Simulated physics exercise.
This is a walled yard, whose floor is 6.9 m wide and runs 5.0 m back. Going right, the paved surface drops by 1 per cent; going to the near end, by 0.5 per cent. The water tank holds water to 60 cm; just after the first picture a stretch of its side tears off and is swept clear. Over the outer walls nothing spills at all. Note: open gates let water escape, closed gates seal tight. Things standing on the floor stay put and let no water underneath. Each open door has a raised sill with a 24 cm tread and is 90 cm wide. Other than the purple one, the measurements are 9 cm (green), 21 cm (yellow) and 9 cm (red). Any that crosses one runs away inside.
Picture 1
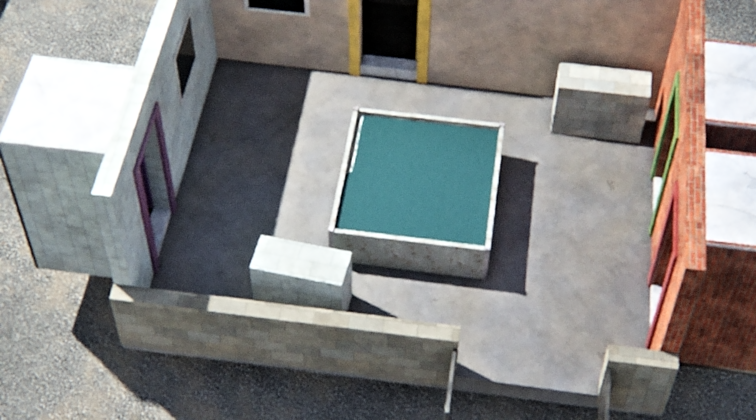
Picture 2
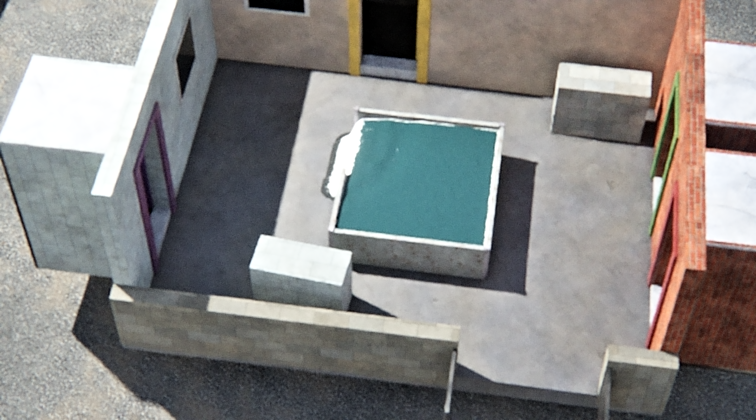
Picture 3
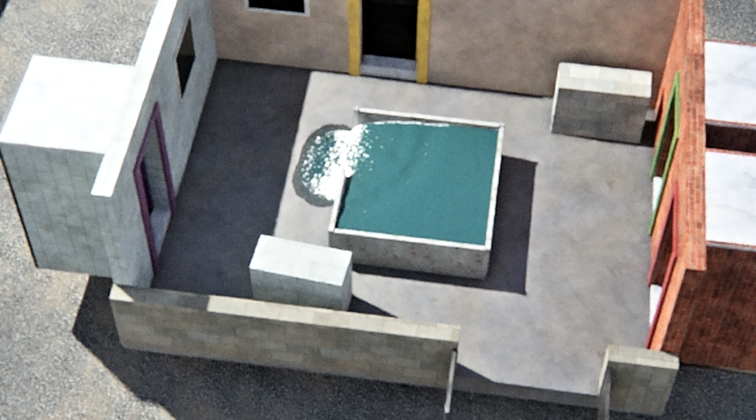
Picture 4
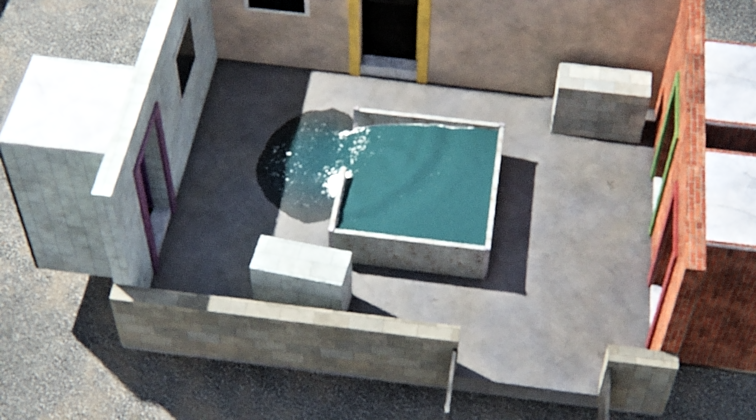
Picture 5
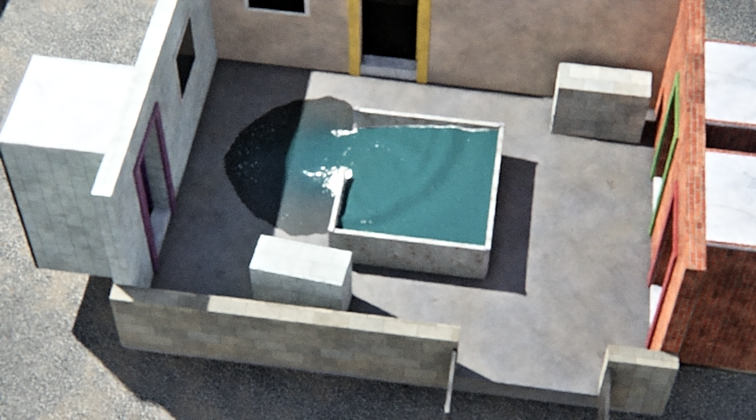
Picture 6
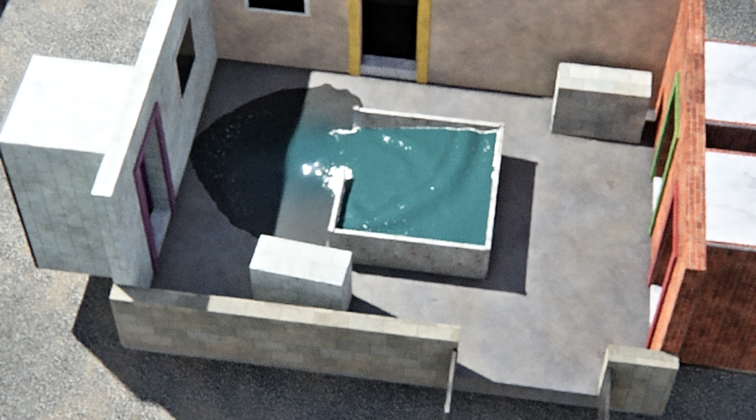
At the start, still teal water fills a raised rectangular tank in a walled yard with a purple-framed door on the left. The tank's left side breaks open, and white, foaming water pours through the gap, then spreads leftward across the paving in a widening dark sheet, leaving the purple door still dry.
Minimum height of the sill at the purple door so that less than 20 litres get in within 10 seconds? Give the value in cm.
Roughly 11 cm.
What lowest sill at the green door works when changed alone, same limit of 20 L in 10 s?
For green: Close to 6.5 cm.
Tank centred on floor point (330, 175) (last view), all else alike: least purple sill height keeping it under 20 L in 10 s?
Then it needs to be around 8.0 cm high.
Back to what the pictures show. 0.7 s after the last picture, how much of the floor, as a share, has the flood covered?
Approximately 25 % of the floor.
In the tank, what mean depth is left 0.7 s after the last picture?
On average, around 45 cm.
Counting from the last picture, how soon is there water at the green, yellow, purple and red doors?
Green 5.0 s, yellow 1.8 s, purple 0.6 s, red 5.0 s.
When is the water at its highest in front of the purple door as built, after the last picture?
Around 7.5 s, give or take.
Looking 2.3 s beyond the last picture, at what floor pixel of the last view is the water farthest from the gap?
Around pixel (141, 320).
Then, 0.7 s after the last picture water covers 25 % of the floor, deepest (36 cm) near (348, 159); 9 cm at the purple door, 0 litres in over its 15 cm sill.
Then, 2.3 s after the last picture water covers 35 % of the floor, deepest (29 cm) near (191, 150); 13 cm at the purple door, 0 litres in over its 15 cm sill.
Then, 9.3 s after the last picture water covers 95 % of the floor, deepest (14 cm) near (645, 385); 10 cm at the purple door, 1 litre in over its 15 cm sill.
At the purple door as built, the water peaked near 15 cm, 7.3 s after the last picture.
With a sill of 9 cm, 43 litres would have come in within the 10 s; with 12 cm, 12 litres. So under 20 litres takes about 11 cm.
